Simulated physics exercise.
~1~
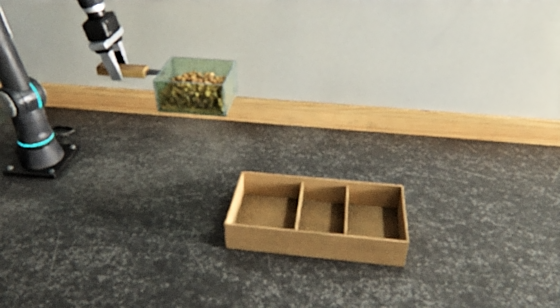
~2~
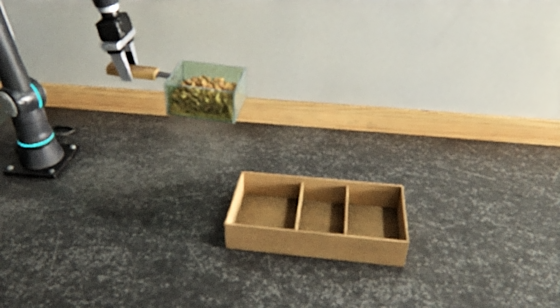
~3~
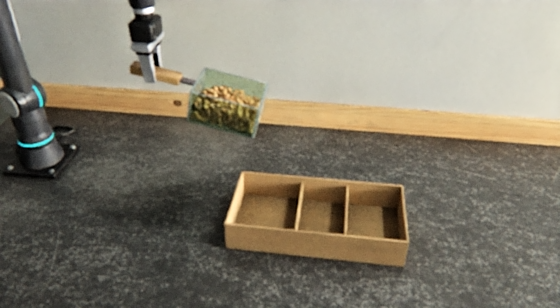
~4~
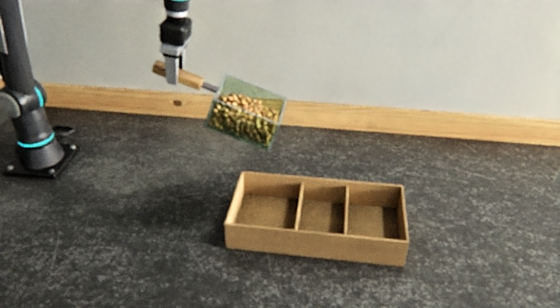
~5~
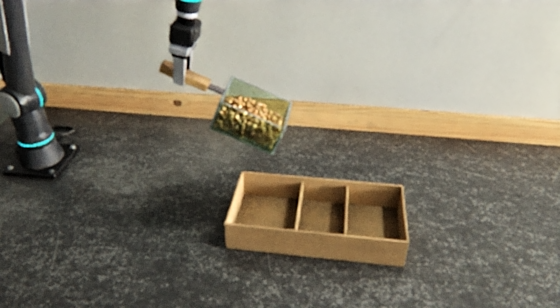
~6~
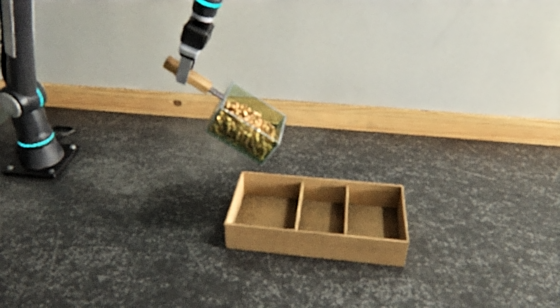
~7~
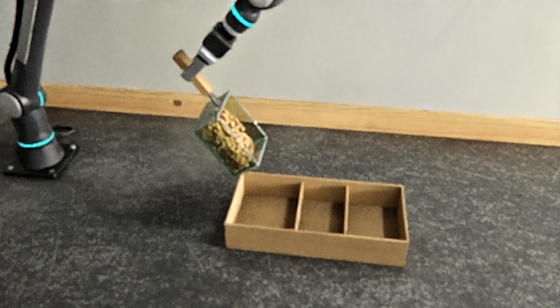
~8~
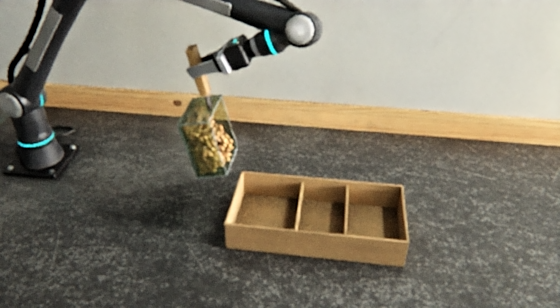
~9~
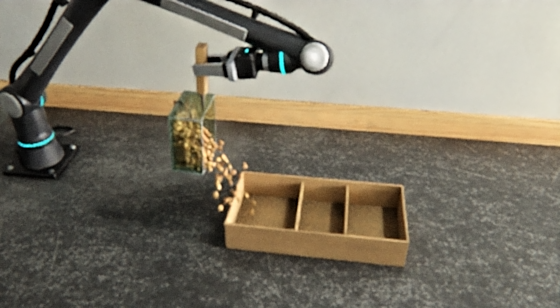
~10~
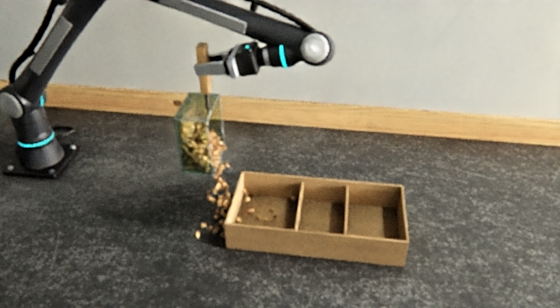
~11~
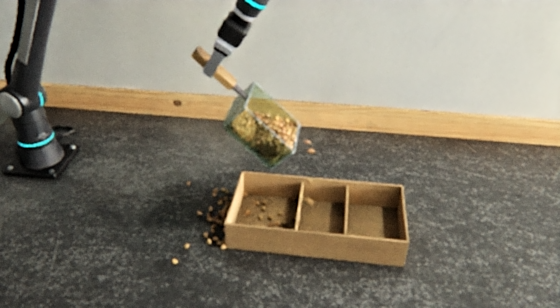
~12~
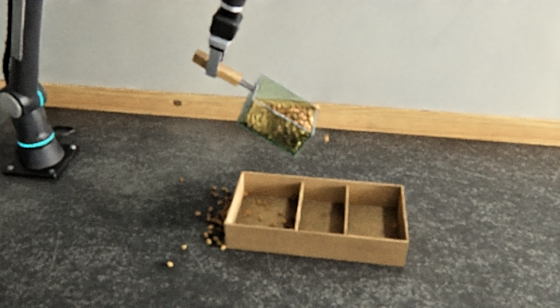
A robot arm carried a clear box of dried beans rightward and tipped it near the left end of a divided brown crate, spilling some inside and some on the dark surface, then tilted it partly back with many beans still inside.
